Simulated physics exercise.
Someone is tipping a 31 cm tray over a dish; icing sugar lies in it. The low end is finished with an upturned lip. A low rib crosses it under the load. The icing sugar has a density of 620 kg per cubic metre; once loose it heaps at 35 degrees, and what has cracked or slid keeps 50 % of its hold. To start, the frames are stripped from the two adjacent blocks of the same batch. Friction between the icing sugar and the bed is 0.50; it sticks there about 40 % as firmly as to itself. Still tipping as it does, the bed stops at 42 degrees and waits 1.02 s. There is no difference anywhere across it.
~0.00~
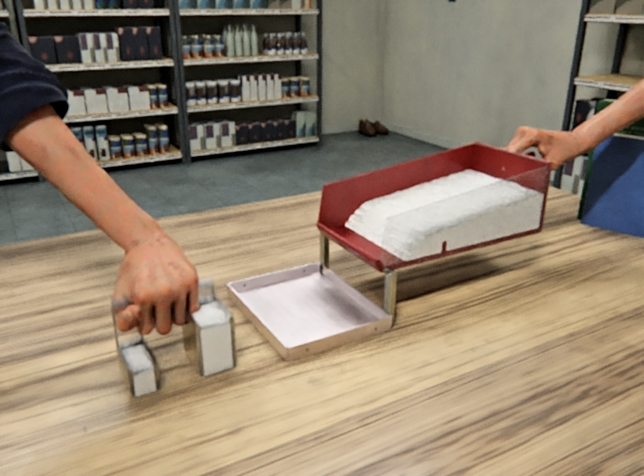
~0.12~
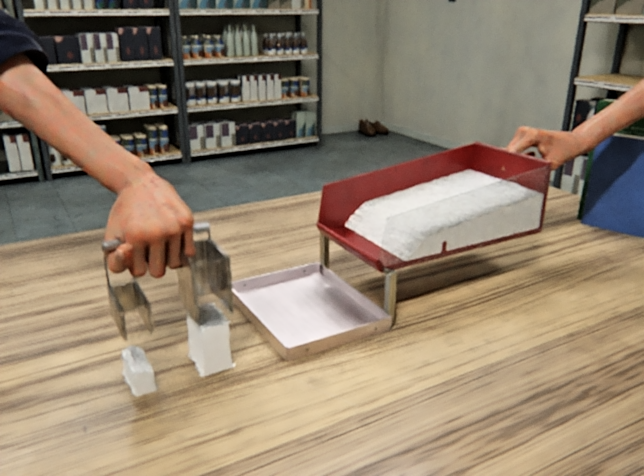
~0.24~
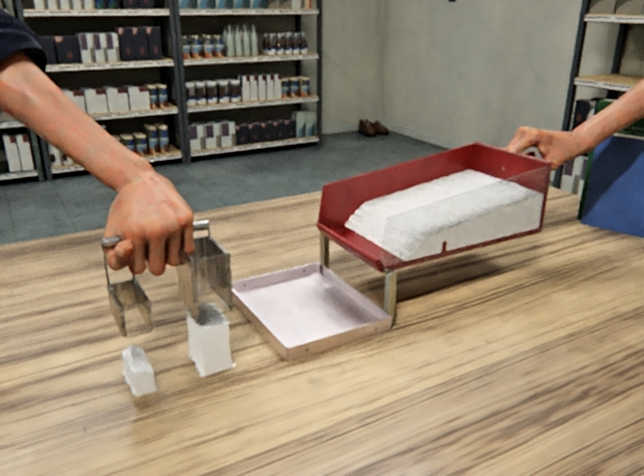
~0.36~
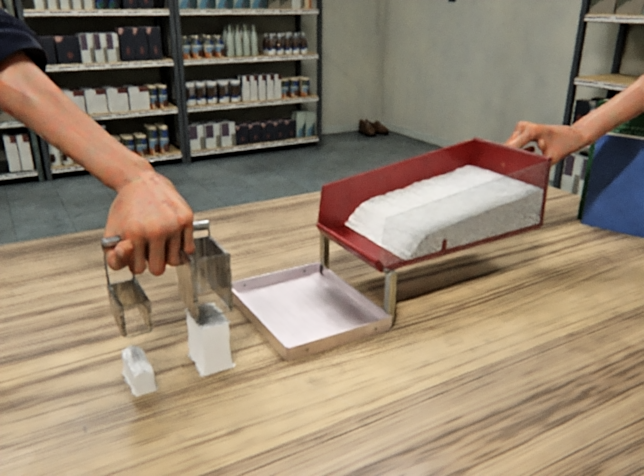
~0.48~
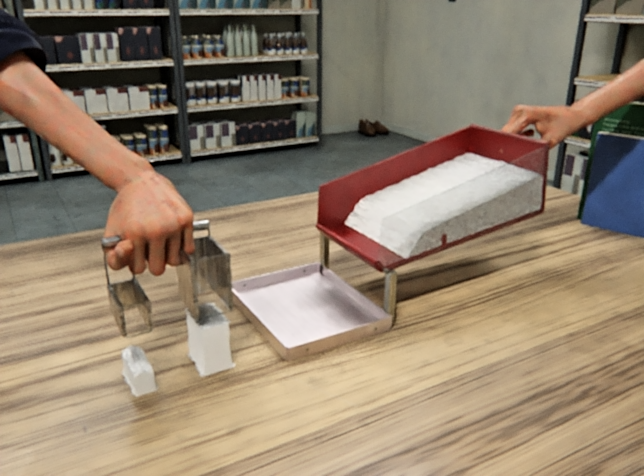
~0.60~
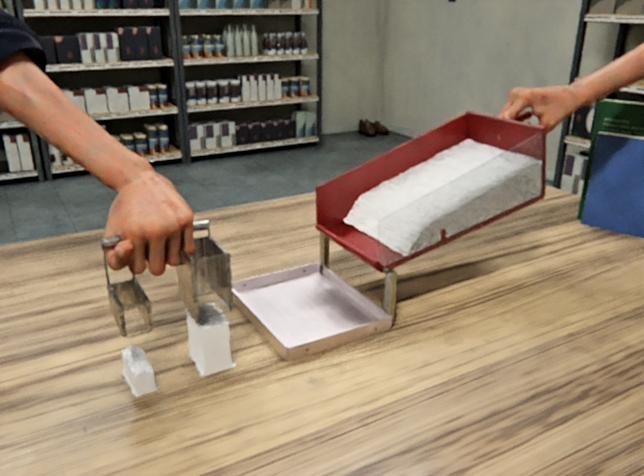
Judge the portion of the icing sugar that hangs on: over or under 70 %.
The figure comes out in excess of 70 percent.
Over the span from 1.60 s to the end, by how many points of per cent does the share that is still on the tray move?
Close to 0 percent of the whole.
By 0.89 s, the tilt is 22 degrees and 100 % is on the bed.
By 1.24 s, the tilt is 36 degrees and 100 % is on the bed.
By 1.60 s, the tilt is 42 degrees and 100 % is on the bed.
By 1.95 s, the tilt is 42 degrees and 100 % is on the bed.
By 2.46 s, at the end, the tilt is 42 degrees and 100 % is on the bed.
